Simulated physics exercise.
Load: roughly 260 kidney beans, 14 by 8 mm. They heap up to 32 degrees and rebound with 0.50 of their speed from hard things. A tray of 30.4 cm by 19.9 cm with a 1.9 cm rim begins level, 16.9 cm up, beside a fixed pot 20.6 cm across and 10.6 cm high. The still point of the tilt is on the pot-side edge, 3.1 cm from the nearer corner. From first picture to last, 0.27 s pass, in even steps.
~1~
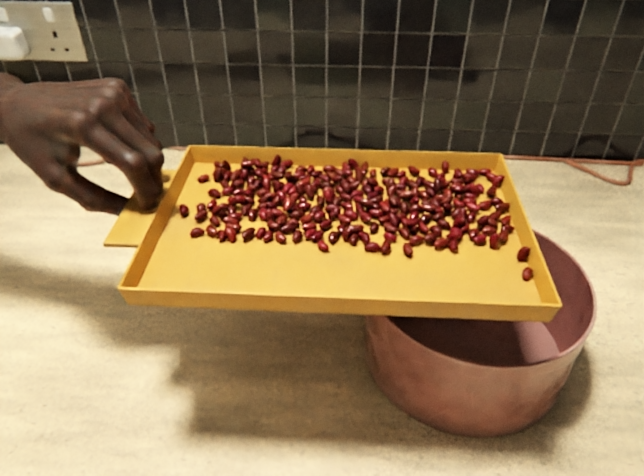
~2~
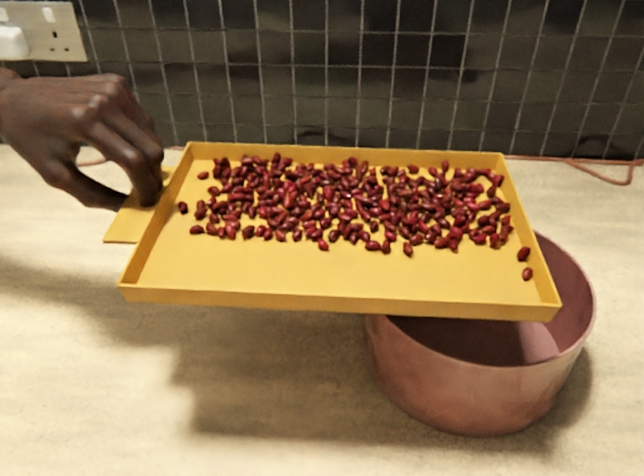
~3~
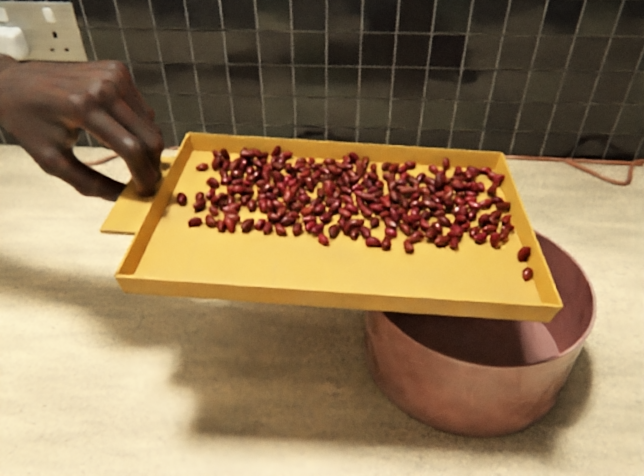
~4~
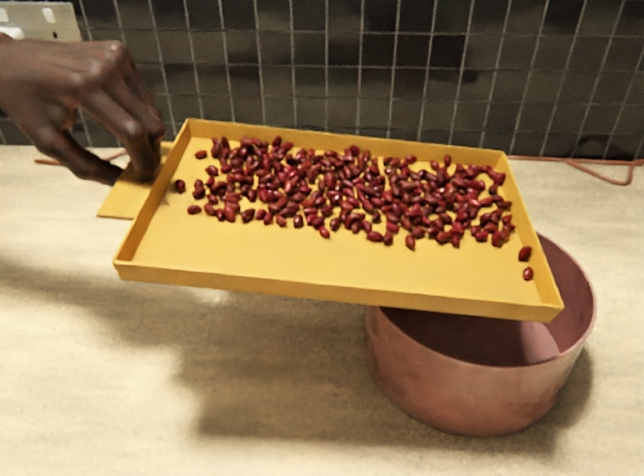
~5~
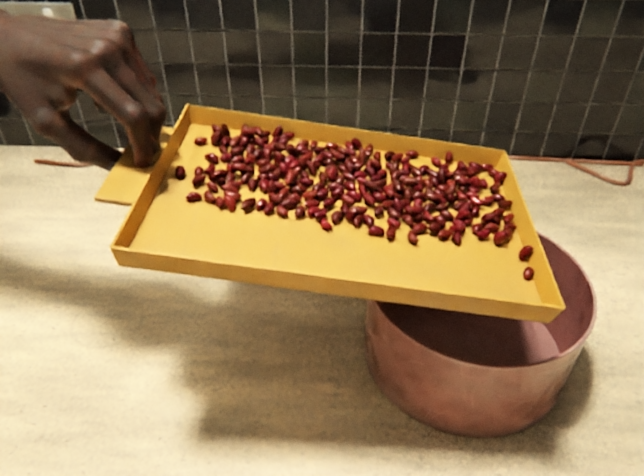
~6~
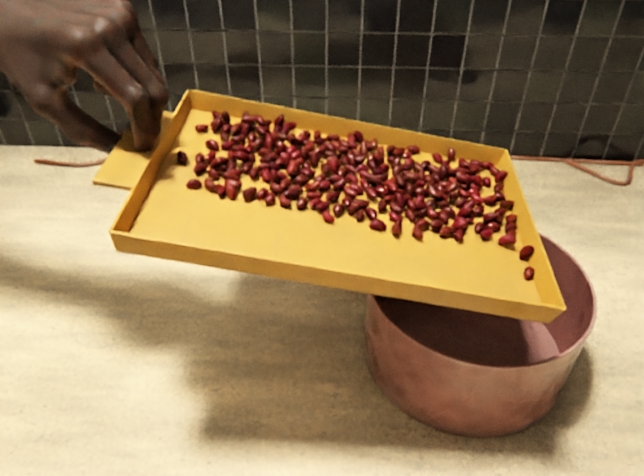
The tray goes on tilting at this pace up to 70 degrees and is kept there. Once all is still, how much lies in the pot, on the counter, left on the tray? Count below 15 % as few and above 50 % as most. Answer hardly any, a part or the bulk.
Pot a part, counter a part, tray a part.
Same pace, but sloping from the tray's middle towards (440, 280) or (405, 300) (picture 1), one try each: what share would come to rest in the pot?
Some 5 and 0 per cent.
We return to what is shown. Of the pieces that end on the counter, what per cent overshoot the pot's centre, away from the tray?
Some 90 per cent.
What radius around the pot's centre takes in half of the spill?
About 20 cm.
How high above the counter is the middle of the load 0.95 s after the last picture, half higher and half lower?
Roughly 22 cm.
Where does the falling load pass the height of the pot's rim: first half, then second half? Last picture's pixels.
At about (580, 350), then at (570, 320).
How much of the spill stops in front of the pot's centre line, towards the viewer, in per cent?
Some 90 per cent.
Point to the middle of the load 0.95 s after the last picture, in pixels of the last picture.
Around (527, 207).
Then, 0.57 s after the last picture, tilt 39 degrees; the tray holds 100 %, the pot 0 %.
Then, 0.95 s after the last picture, tilt 57 degrees; the tray holds 95 %, the pot 0 %.
Then, 1.42 s after the last picture, tilt 70 degrees; the tray holds 55 %, the pot 20 %.
In the end, pot 30 %, counter 30 %, tray 40 %.
